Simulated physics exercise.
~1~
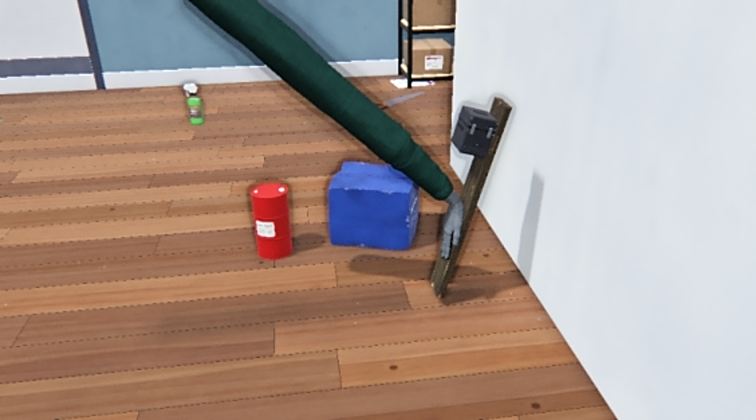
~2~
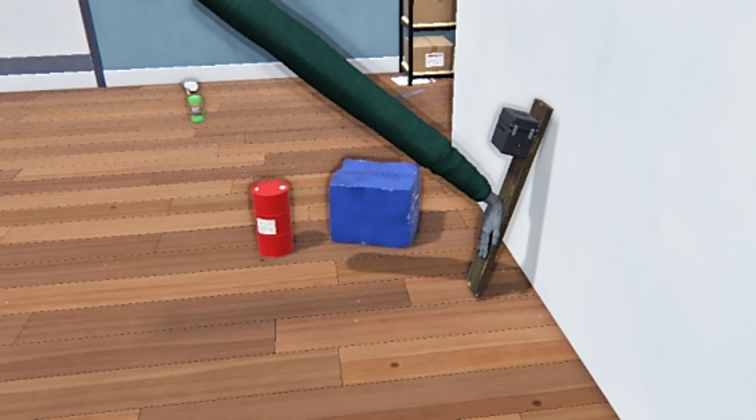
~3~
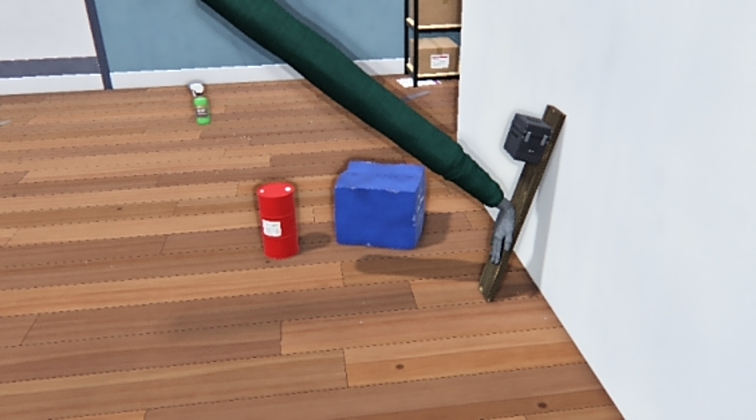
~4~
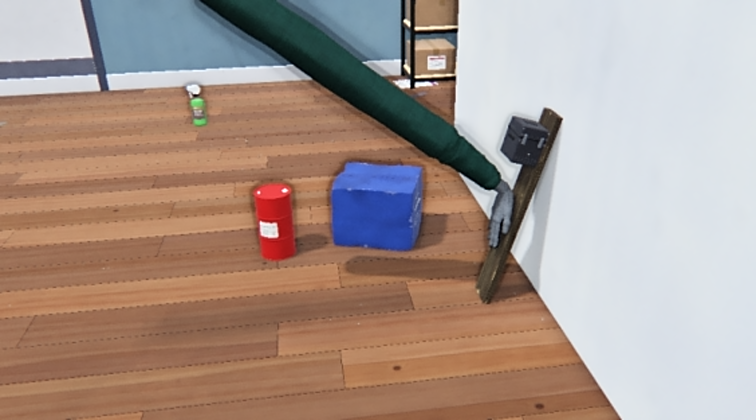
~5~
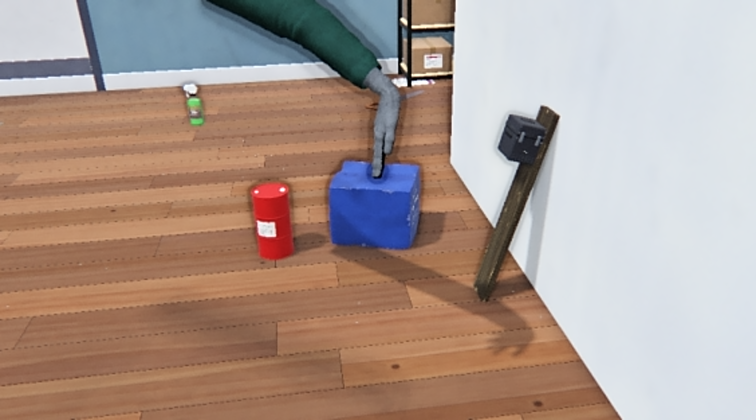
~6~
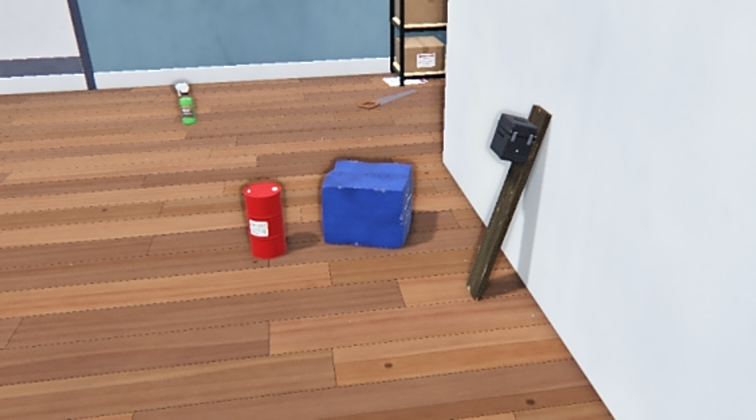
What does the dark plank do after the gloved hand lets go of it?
It stays up, still leaning by the wall after the hand has gone.
In the video, a gloved hand in a green sleeve moves a dark plank to the right as it leans by a bare wall, near a blue box and a red canister. The hand lets go and withdraws, and the plank stays leaning.
